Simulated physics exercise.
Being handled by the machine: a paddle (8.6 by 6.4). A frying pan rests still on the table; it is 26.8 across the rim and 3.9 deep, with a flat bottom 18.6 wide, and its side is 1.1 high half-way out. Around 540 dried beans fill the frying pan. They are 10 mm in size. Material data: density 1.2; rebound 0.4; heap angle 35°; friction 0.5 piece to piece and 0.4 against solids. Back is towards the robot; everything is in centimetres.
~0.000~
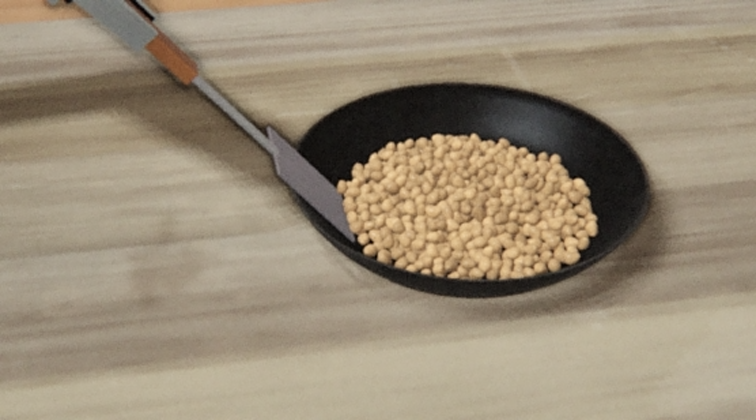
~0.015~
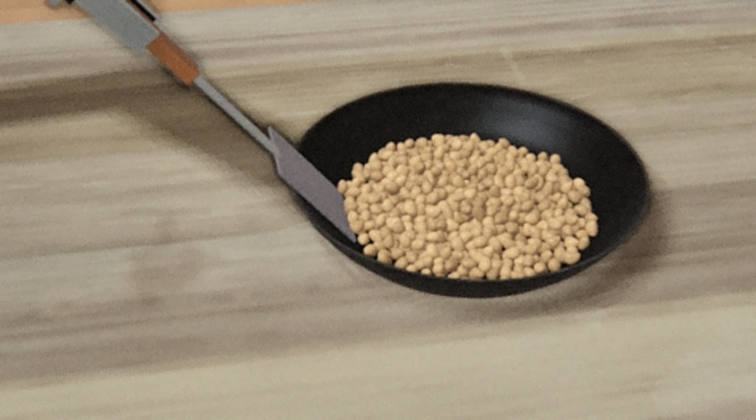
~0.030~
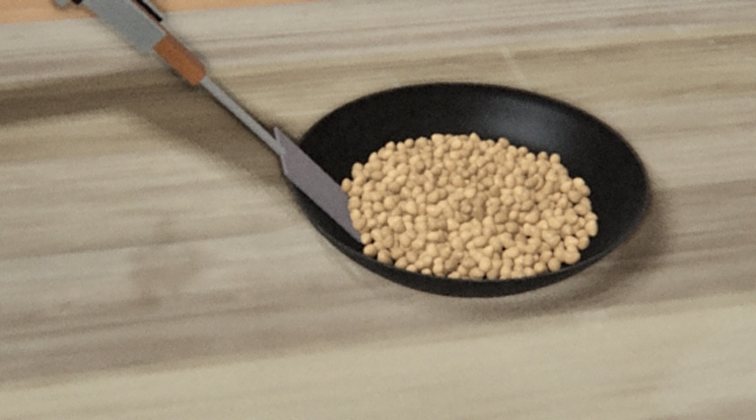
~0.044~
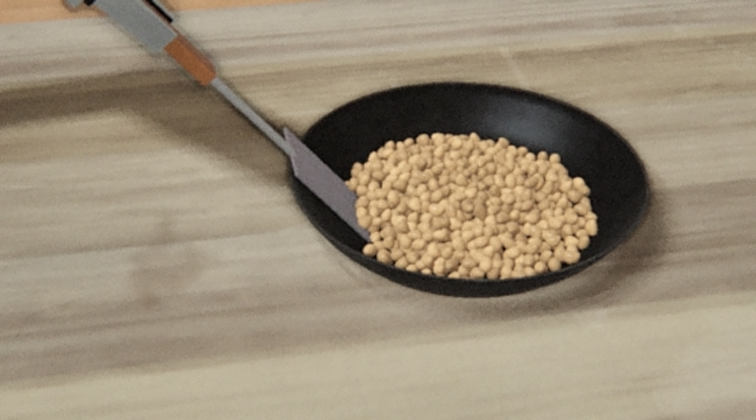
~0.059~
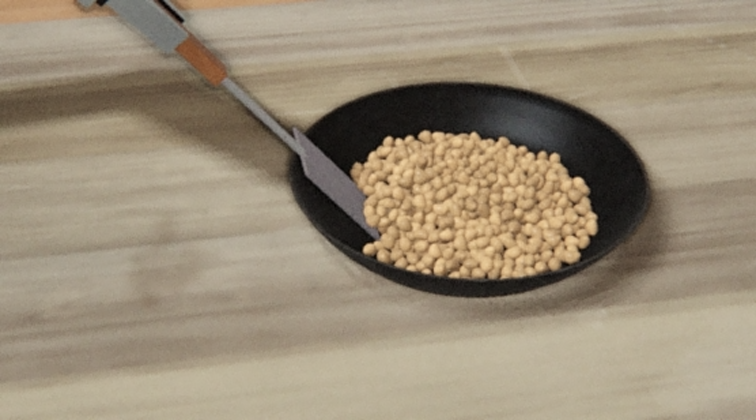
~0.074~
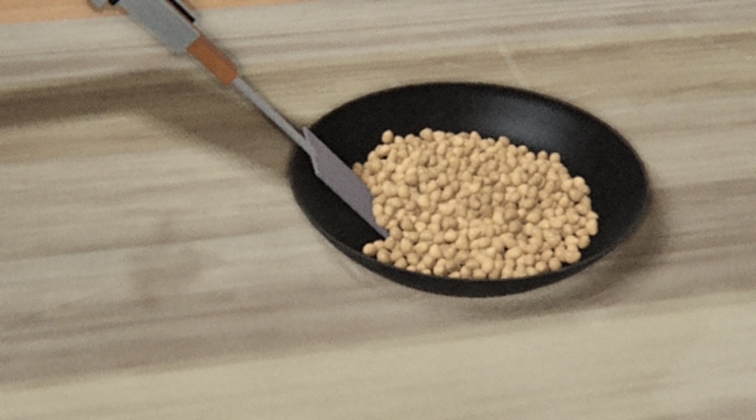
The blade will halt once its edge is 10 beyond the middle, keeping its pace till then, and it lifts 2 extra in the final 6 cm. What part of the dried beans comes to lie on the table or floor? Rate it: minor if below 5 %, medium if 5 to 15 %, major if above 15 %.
Rating: Medium.
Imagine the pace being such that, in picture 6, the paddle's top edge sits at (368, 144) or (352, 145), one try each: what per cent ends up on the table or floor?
Close to 25 per cent in the first try and close to 20 per cent in the second.
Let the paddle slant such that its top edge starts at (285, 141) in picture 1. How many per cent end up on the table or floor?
Roughly 10 percent ends on the table or floor.
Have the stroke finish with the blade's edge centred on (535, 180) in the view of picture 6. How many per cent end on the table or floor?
Around 0 percent ends on the table or floor.
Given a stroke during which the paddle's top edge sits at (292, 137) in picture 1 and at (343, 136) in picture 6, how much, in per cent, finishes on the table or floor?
Close to 20 in a hundred.
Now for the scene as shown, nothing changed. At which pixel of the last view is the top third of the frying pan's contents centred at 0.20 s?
The top third sits at roughly (511, 190).
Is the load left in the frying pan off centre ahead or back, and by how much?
What stays is shifted forward by around 4.0 cm.
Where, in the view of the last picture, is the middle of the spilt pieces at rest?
At about (672, 185) in the last picture.
After 0.20 s, sloping 51°, highest piece 3 above the table; 536 in the frying pan.
After 0.33 s, sloping 51°, highest piece 5 above the table; 536 in the frying pan.
After 0.59 s, sloping 51°, highest piece 5 above the table; 483 in the frying pan, 52 on the table or floor, 1 on the blade or in flight.
After 1.64 s, sloping 51°, highest piece 5 above the table; 481 in the frying pan, 55 on the table or floor.
In the end, 481 in the frying pan, 55 on the table or floor. That is 10 % on the table or floor.
